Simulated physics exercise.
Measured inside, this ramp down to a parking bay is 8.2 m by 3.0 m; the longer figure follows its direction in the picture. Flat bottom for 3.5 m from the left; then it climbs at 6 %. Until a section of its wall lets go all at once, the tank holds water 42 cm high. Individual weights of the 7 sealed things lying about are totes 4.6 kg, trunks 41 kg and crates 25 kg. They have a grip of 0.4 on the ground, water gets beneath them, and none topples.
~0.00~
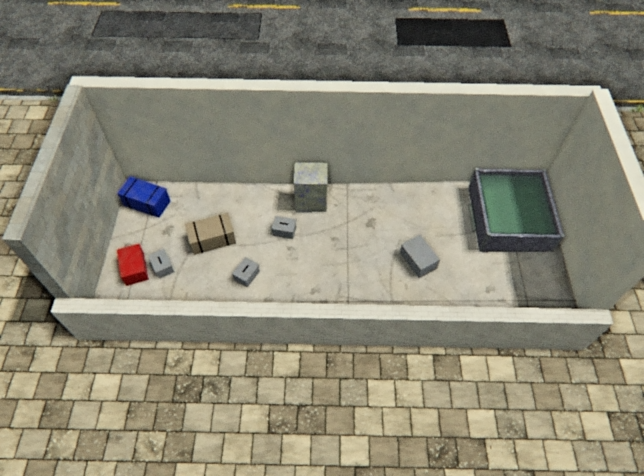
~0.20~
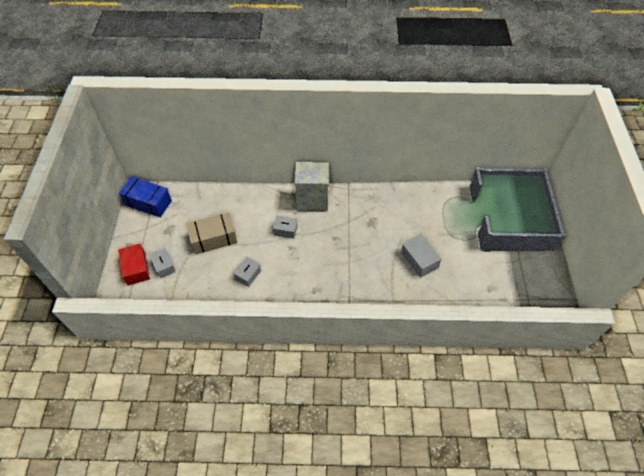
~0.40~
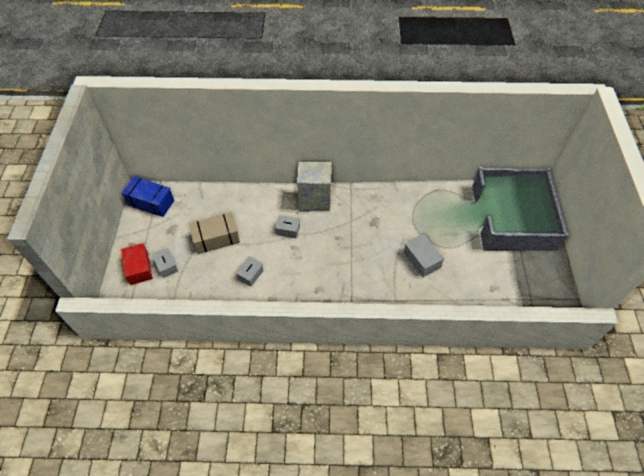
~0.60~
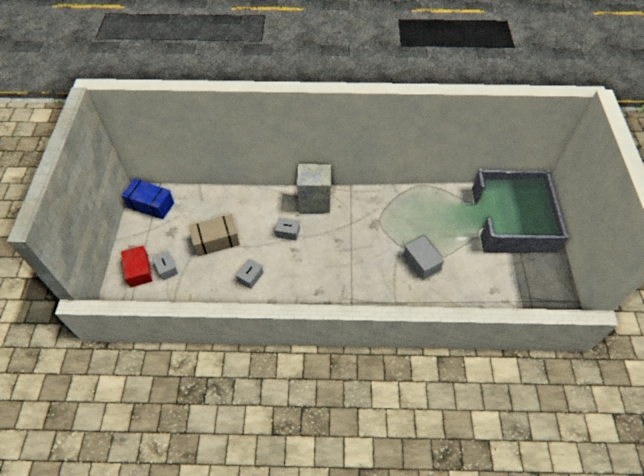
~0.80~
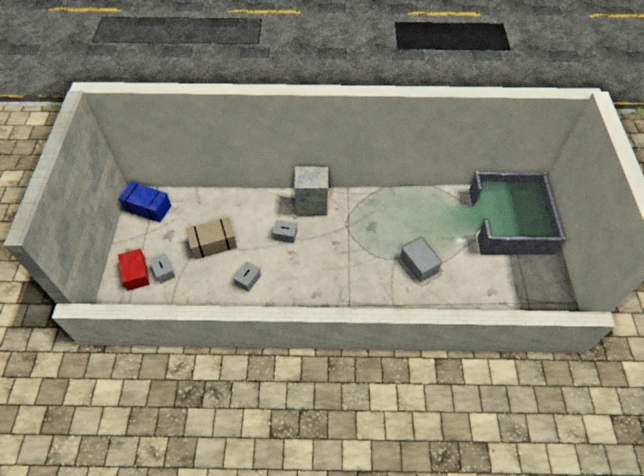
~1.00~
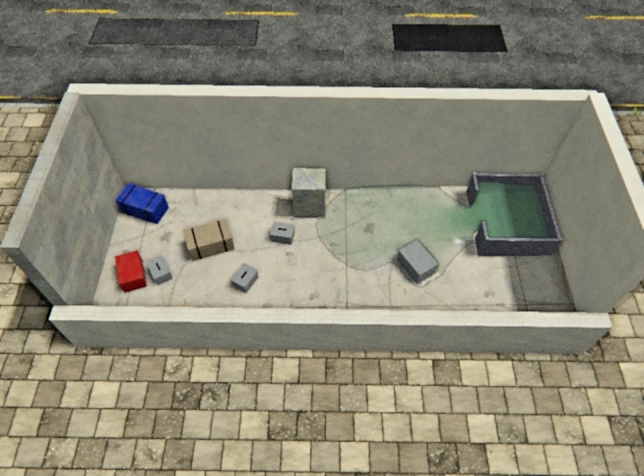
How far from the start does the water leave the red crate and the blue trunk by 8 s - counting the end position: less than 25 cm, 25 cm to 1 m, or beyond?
Looking at the end spots, the red crate is almost unmoved and the blue trunk is almost unmoved.
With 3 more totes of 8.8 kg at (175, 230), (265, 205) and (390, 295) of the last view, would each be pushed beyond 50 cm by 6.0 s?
Going one by one: Stays closer, stays closer, stays closer.
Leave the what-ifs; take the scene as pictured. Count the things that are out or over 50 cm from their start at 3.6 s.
Count: 2.
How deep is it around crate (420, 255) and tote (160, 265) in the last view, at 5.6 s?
Close to 2 and 5 centimetres.
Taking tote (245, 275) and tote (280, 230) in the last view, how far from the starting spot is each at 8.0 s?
The first is off by 250 cm, the second by 50 cm.
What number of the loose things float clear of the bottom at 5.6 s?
I'd say 2 of them.
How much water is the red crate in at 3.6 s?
Close to 1 centimetres.
After 1.6 s the red crate is near (128, 267), 0.0 m from its start, aground; the blue trunk is near (140, 197), 0.0 m from its start, aground; 0 afloat.
After 3.6 s the red crate is near (128, 267), 0.0 m from its start, aground; the blue trunk is near (140, 197), 0.0 m from its start, aground; 0 afloat.
After 5.6 s the red crate is near (129, 267), 0.0 m from its start, aground; the blue trunk is near (140, 198), 0.0 m from its start, aground; 2 afloat.
After 8.0 s the red crate is near (129, 266), 0.0 m from its start, aground; the blue trunk is near (140, 198), 0.0 m from its start, aground; 2 afloat.
